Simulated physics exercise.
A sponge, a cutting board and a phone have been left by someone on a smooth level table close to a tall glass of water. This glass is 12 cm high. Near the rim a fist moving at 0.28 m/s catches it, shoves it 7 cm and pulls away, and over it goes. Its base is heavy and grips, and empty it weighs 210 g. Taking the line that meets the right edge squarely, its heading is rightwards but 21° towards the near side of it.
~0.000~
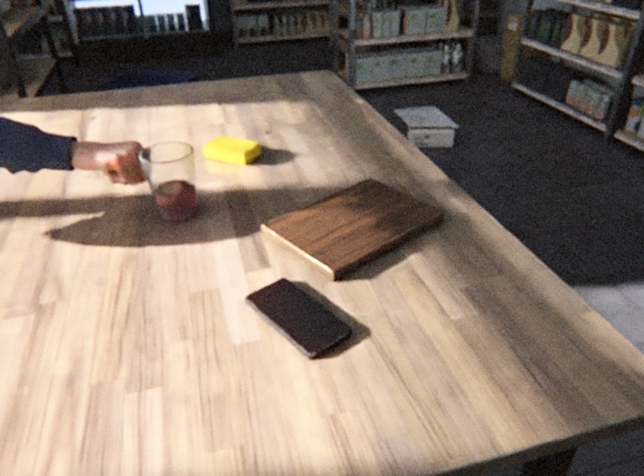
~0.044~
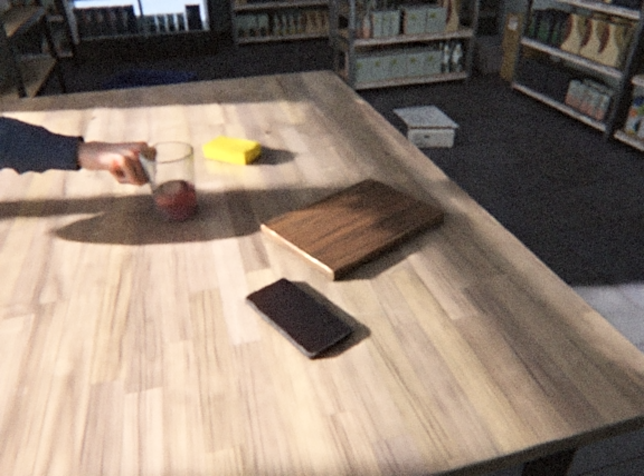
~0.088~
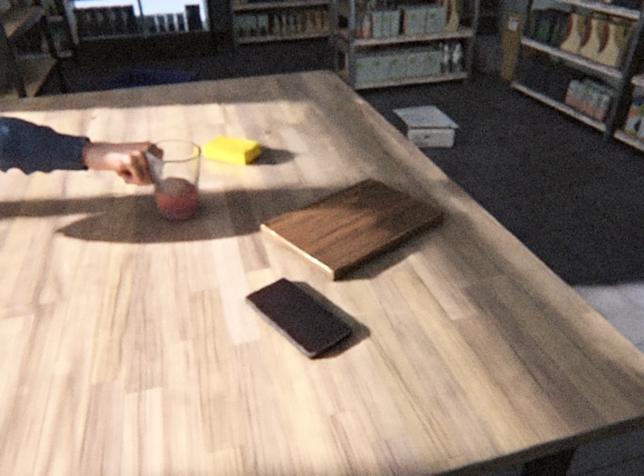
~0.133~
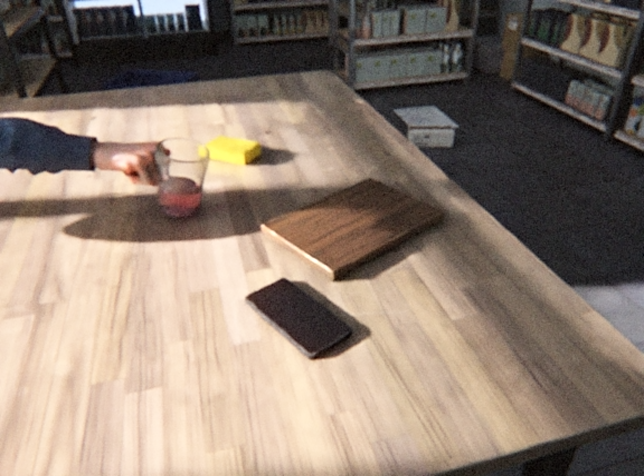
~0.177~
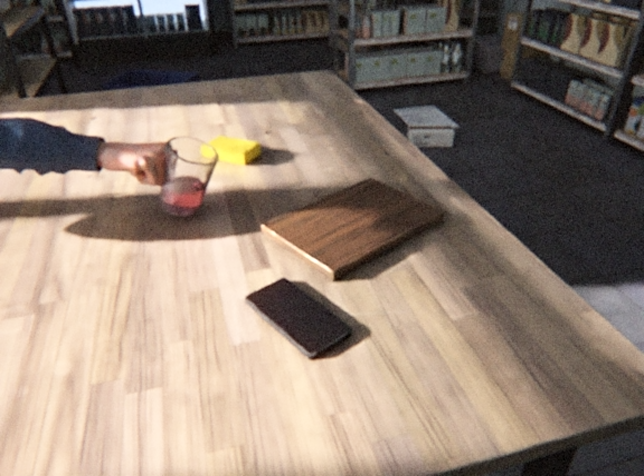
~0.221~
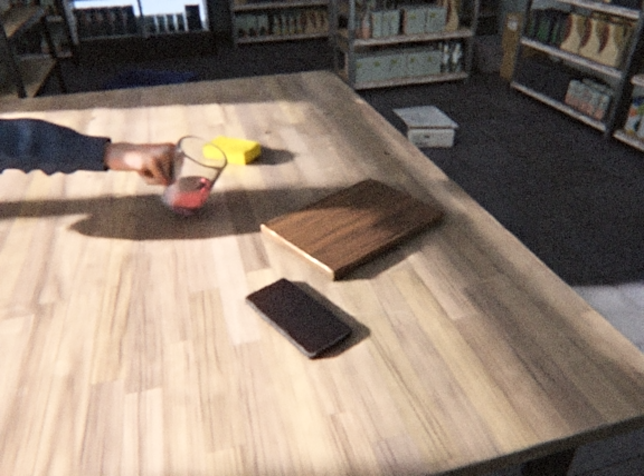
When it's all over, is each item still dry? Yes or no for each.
Sponge - yes, still dry. Cutting board - no, it got wet. Phone - yes, still dry.
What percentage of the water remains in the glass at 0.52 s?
It sits around 82 percent.
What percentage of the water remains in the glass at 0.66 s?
It is near 38 in a hundred.
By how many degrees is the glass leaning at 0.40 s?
It is at some 70°.
After 0.40 s the tilt is 71° and 100 per cent is in the glass, 0 has run off the table; wet so far, nothing.
After 0.52 s the tilt is 85° and 81 per cent is in the glass, 0 has run off the table; wet so far, cutting board.
After 0.66 s the tilt is 85° and 38 per cent is in the glass, 0 has run off the table; wet so far, cutting board.
After 0.90 s the tilt is 85° and 19 per cent is in the glass, 0 has run off the table; wet so far, cutting board.
In the end 8 per cent is in the glass, 17 has run off the table; wet so far, cutting board.
